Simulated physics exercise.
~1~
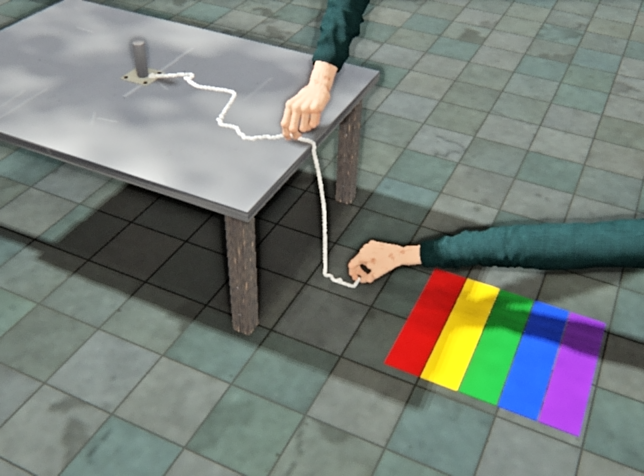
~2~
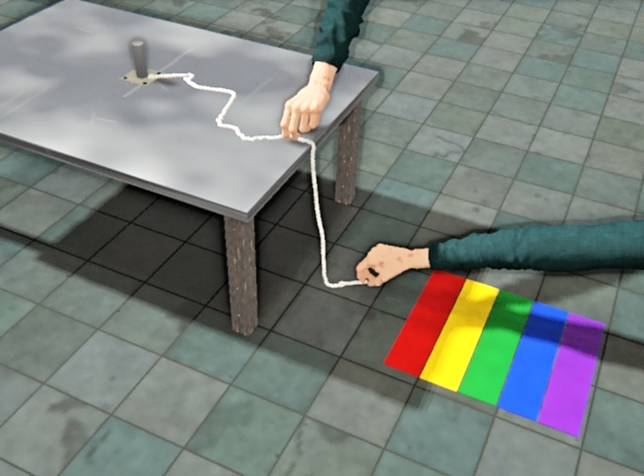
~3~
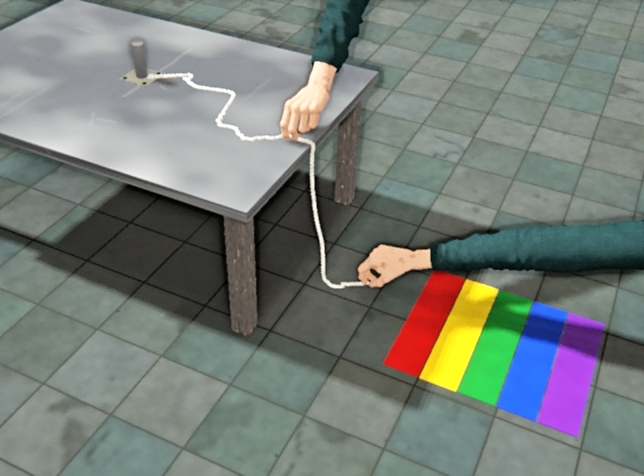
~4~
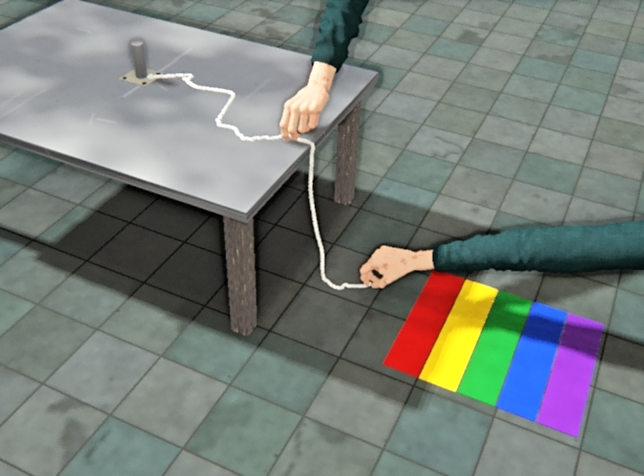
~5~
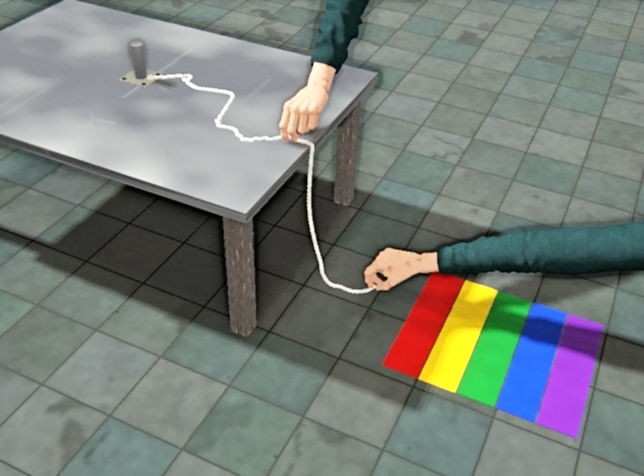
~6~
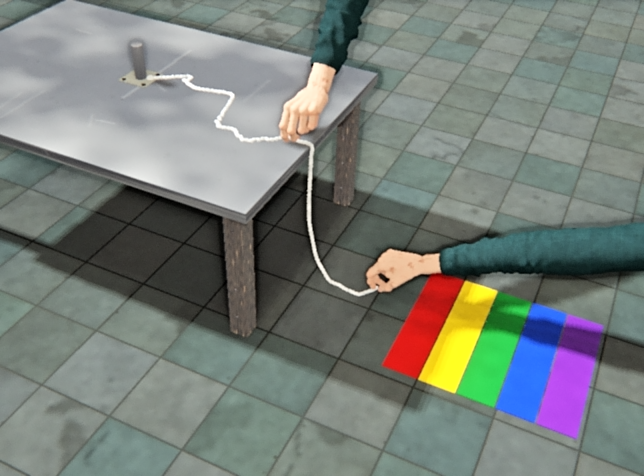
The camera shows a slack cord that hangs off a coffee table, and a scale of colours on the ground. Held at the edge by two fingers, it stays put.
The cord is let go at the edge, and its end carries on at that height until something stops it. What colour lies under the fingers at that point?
Purple.
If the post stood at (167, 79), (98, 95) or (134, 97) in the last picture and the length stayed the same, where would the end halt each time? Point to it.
Places per try: (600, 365); (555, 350); (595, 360).
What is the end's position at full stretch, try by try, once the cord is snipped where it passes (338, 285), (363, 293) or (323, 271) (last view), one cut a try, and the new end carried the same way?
The pixels come out at around (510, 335), (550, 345) and (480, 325), one per try.
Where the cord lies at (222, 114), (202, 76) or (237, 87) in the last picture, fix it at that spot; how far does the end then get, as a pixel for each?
It ends up near (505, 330) the first time, (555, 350) the second and (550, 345) the third.
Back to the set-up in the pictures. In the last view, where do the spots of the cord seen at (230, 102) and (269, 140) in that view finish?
Around (259, 117), then around (358, 176).
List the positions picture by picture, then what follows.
End (359, 278); red (411, 350); yellow (447, 364); green (485, 377); blue (524, 392); purple (564, 407), in the first picture.
End (367, 282); cord through (184, 76) (230, 92) (228, 127) (294, 138) (316, 201) (324, 269), in the second picture.
End (369, 283), in the third picture.
End (371, 284); cord through (184, 76) (230, 93) (227, 127) (293, 138) (311, 200) (322, 269), in the fourth picture.
End (375, 286), in the fifth picture.
End (377, 287); cord through (183, 77) (229, 94) (227, 128) (293, 139) (309, 201) (322, 269), in the sixth picture.
Early on, end near (497, 328); over green.
Midway, end near (546, 345); over blue.
At the end of the slack, end near (574, 355); over purple. It gets as far as the purple strip.
